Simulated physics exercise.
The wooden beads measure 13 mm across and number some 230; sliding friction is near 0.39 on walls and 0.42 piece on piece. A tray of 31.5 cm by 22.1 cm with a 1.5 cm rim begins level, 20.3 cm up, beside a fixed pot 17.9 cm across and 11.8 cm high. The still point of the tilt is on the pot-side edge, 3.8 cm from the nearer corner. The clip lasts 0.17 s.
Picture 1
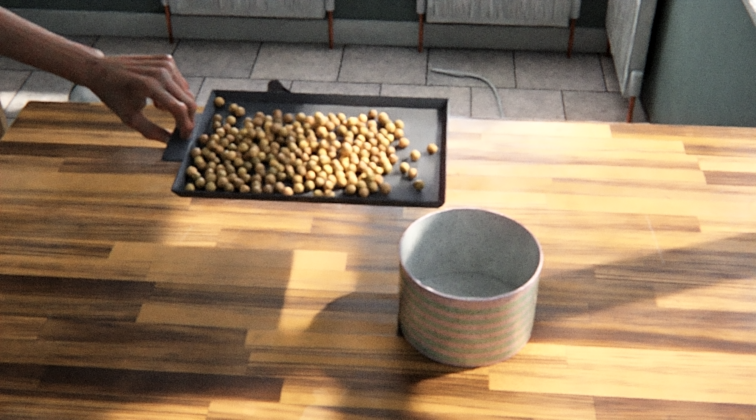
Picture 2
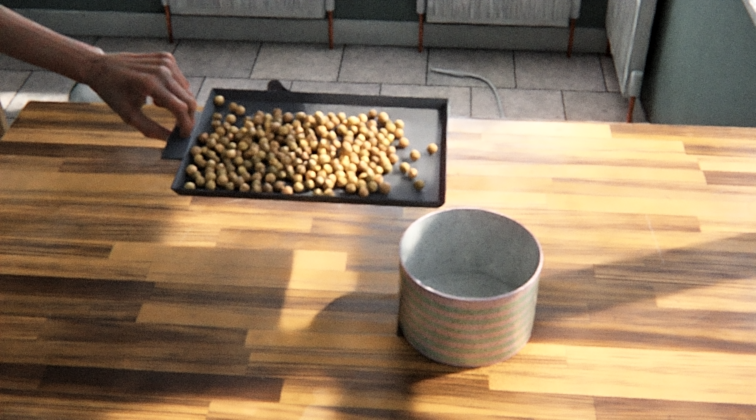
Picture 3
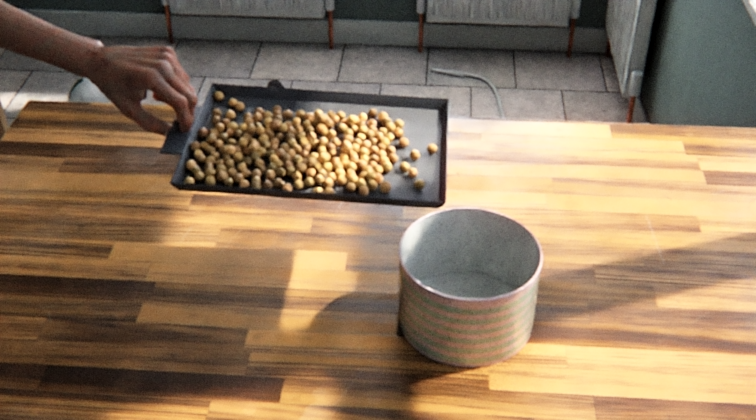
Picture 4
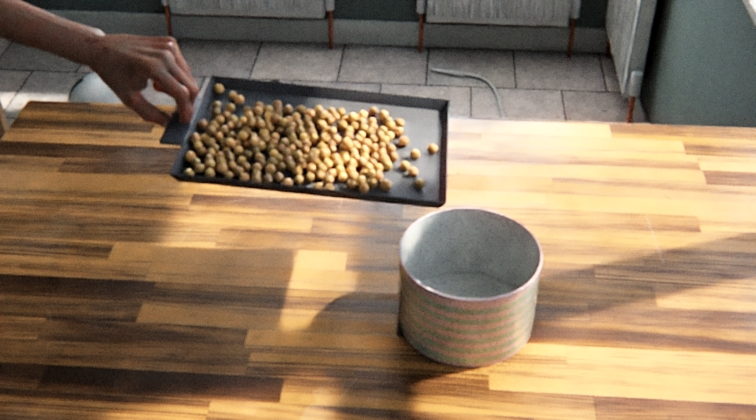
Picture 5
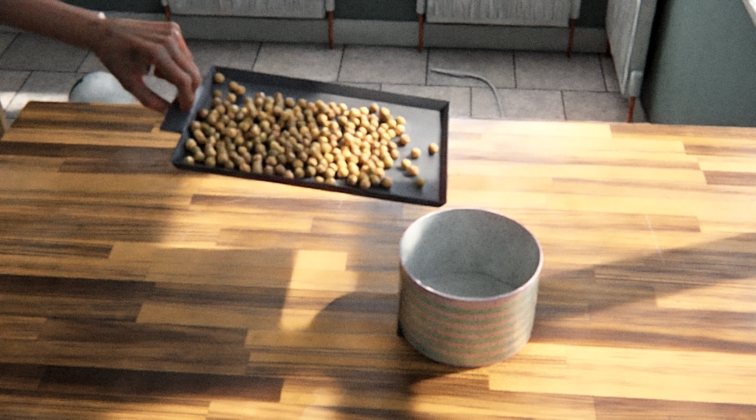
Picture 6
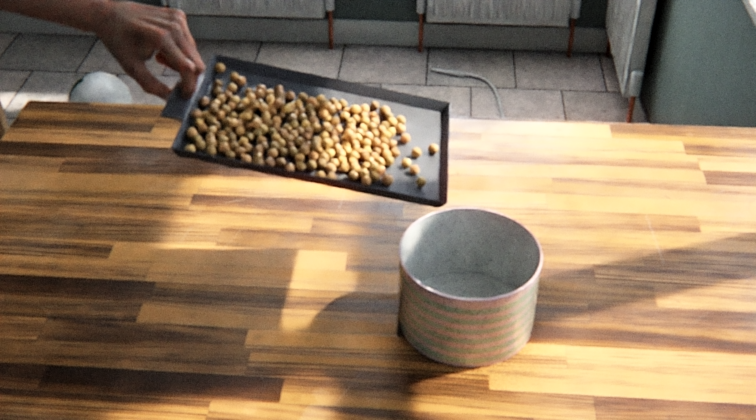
On a sunlit striped wooden table, a hand holds a dark tray of small round tan pieces beside an empty round pot, then gradually raises the tray's left side into a slight tilt, the pieces staying spread across it.
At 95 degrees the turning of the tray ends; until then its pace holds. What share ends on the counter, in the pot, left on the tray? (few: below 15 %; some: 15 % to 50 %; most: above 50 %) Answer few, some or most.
On the counter: Most; in the pot: Some; left on the tray: Few.
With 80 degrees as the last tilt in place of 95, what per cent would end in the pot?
Then about 35 per cent.
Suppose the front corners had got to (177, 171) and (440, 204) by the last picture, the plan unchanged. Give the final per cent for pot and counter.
Pot 45, counter 55.
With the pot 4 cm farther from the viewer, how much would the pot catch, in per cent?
It would be near 50 per cent.
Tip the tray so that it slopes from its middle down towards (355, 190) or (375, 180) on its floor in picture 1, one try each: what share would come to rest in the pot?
About 50 and 80 per cent.
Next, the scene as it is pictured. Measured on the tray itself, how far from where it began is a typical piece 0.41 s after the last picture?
About 13 cm.
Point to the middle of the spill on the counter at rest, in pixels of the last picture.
Around (536, 232).
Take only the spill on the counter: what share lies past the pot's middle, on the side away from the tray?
Roughly 90 per cent.
Then, 0.41 s after the last picture, tilt 52 degrees; the tray holds 90 %, the pot 0 %.
Then, 0.68 s after the last picture, tilt 79 degrees; the tray holds 10 %, the pot 25 %.
Then, 1.05 s after the last picture, tilt 95 degrees; the tray holds 0 %, the pot 35 %.
In the end, counter 65 %, pot 35 %, tray 0 %.
